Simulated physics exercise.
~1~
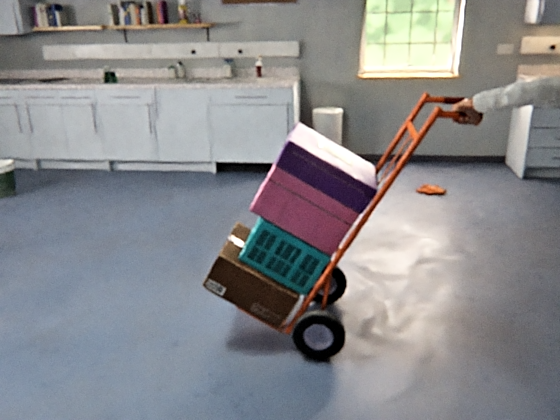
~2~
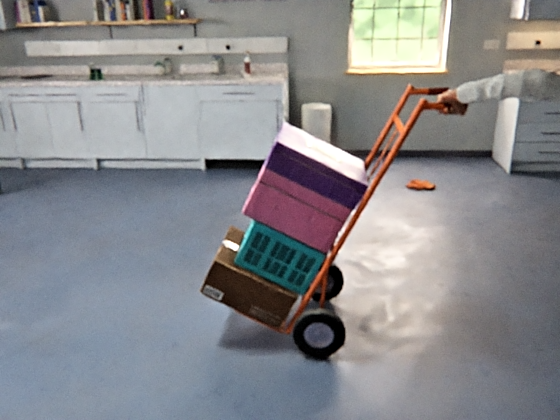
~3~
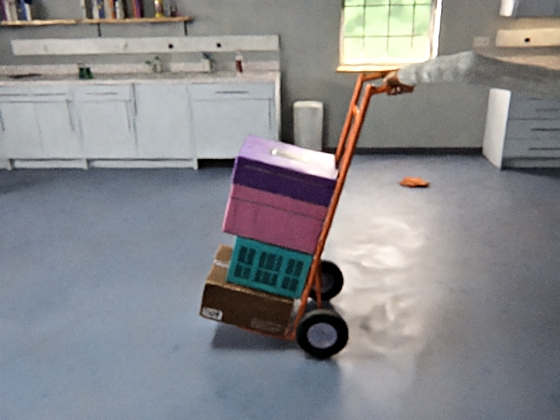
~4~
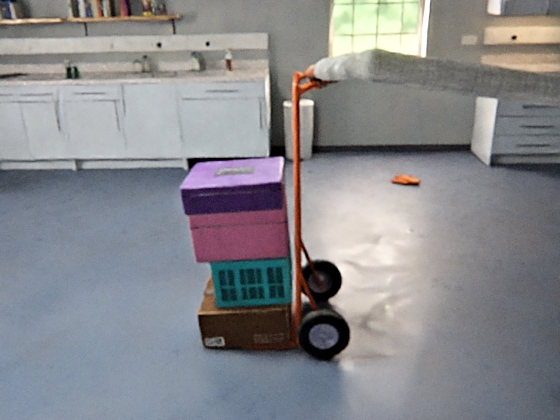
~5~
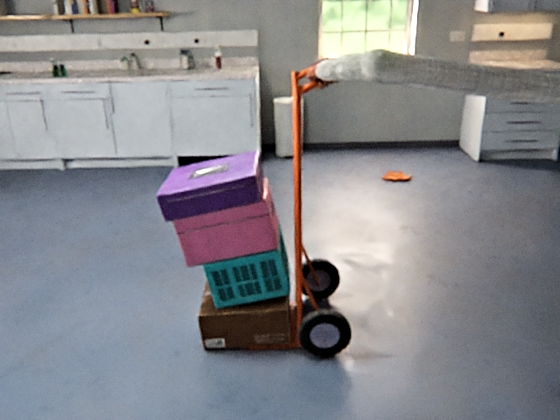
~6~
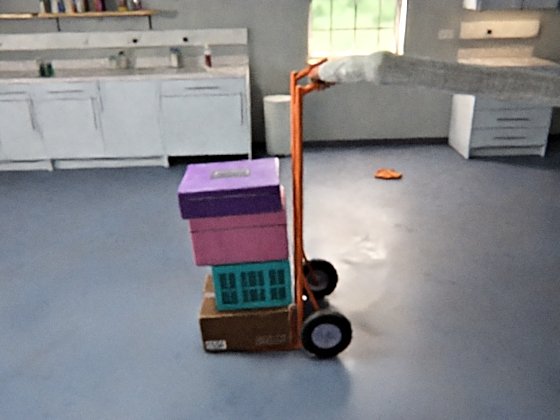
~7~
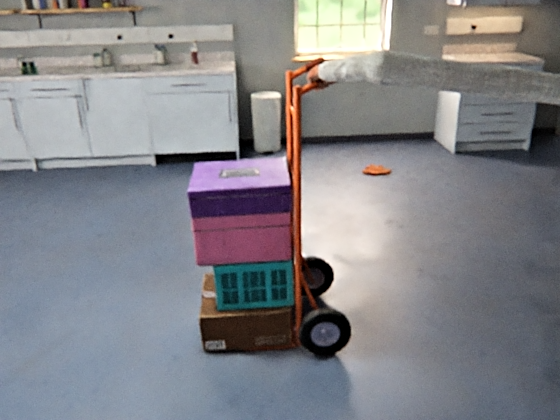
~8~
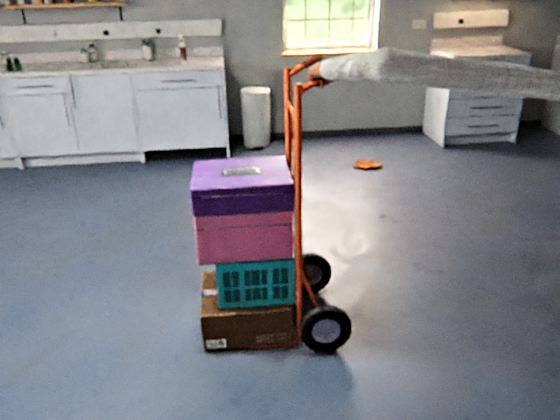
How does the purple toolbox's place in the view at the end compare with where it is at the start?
It ends up further to the left and slightly lower than at the start, sitting level on top of the stack instead of leaning back with the truck.
